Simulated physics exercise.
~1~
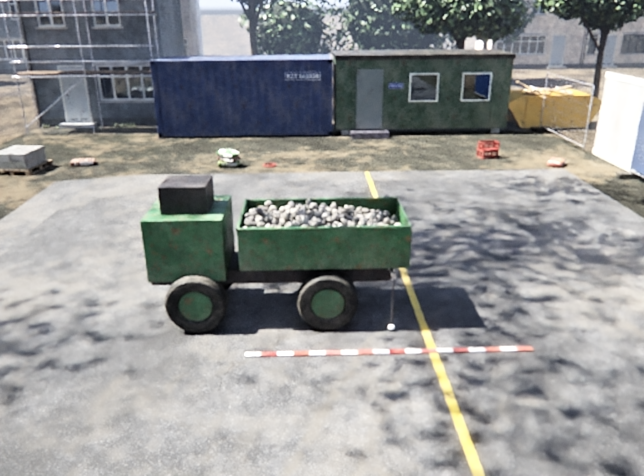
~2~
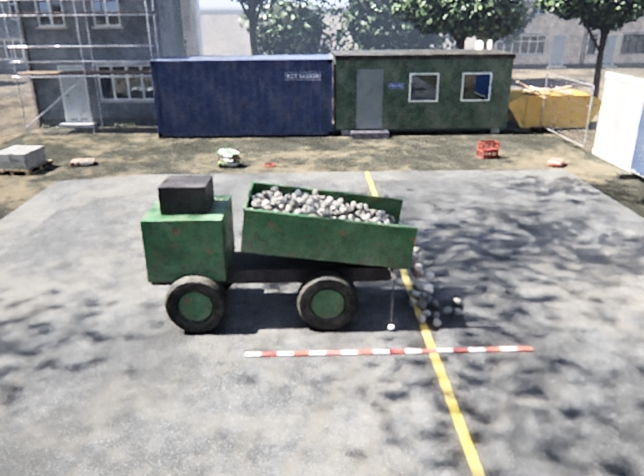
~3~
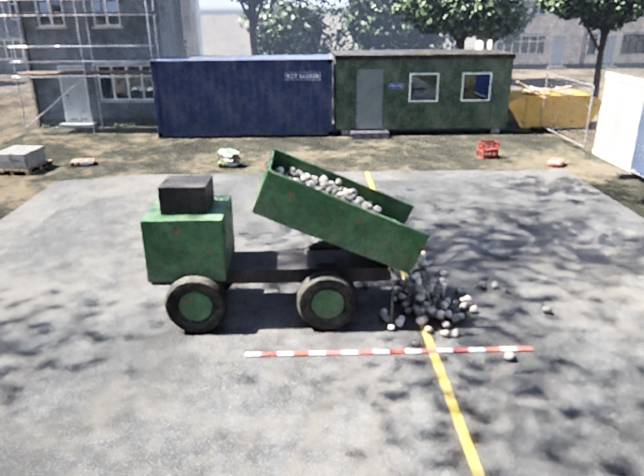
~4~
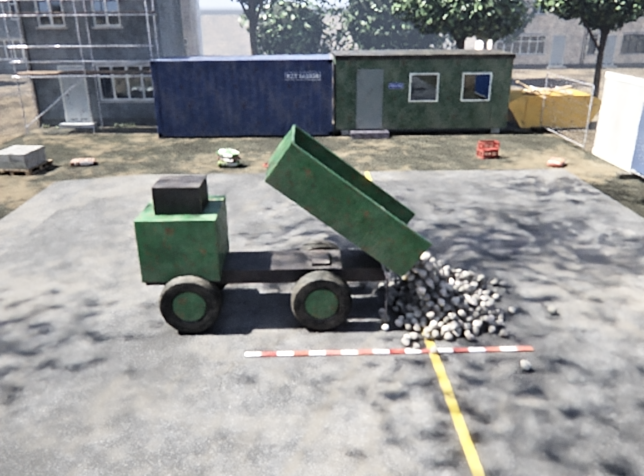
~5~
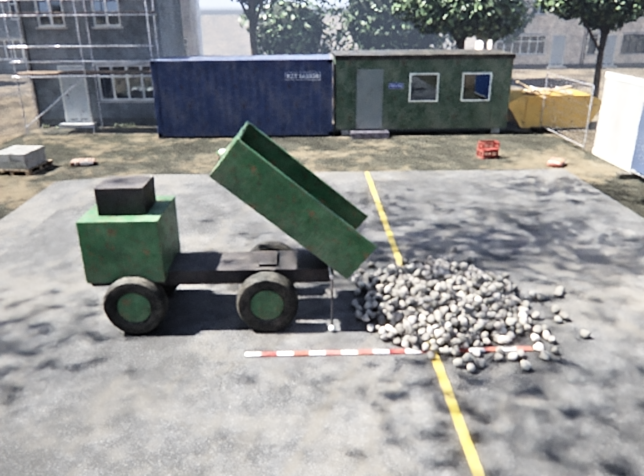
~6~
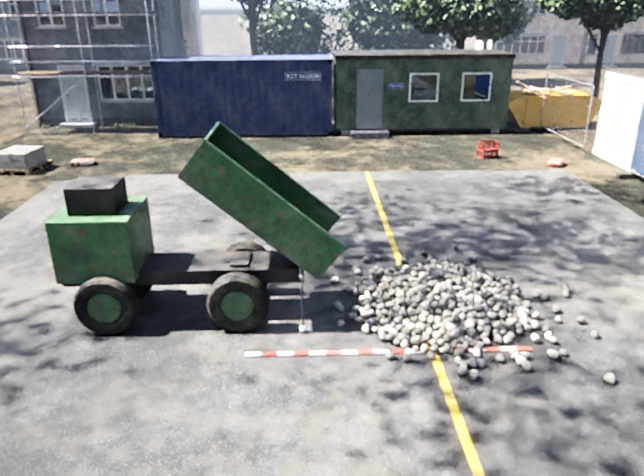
On a paved yard in front of containers, a green truck tilted its bed up and spilled rounded stones behind it, then rolled left with the bed still raised, leaving a spread-out heap across the yellow line, mostly on its right side.
